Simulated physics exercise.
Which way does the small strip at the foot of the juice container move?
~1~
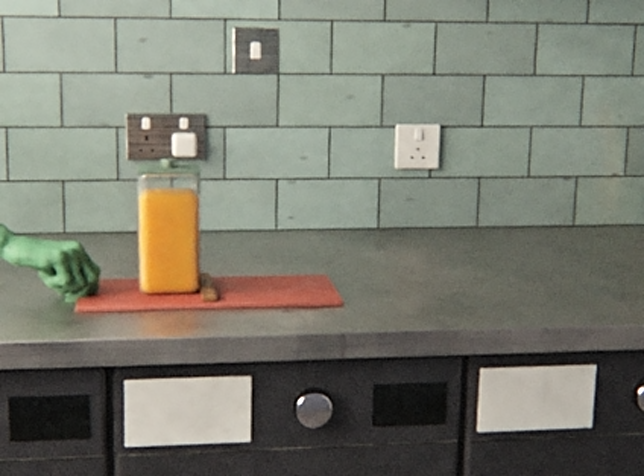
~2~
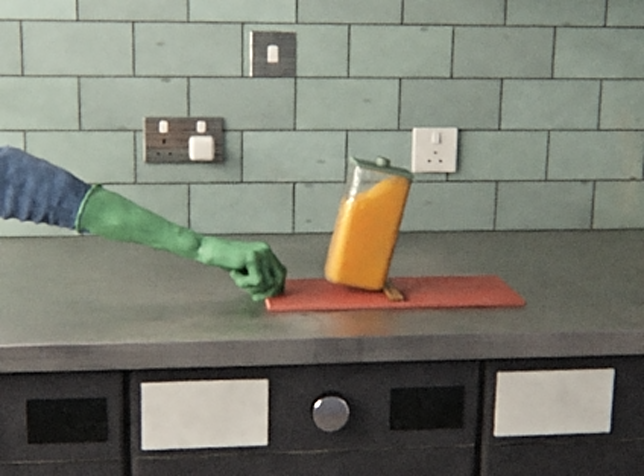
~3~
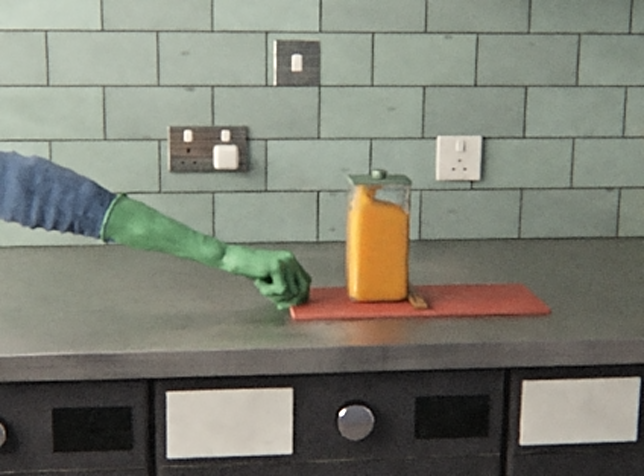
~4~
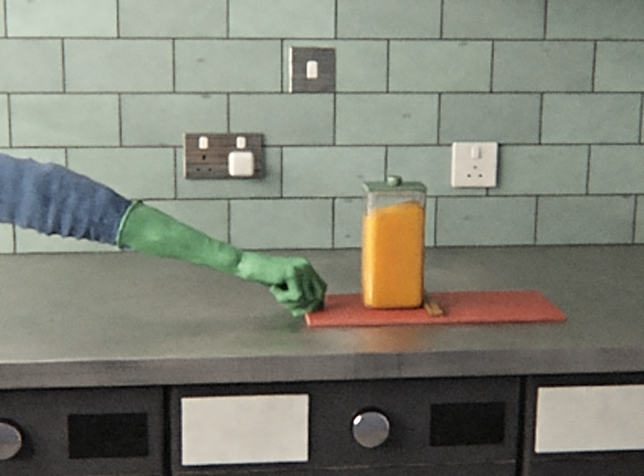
The small strip moves to the right, along with the red board.
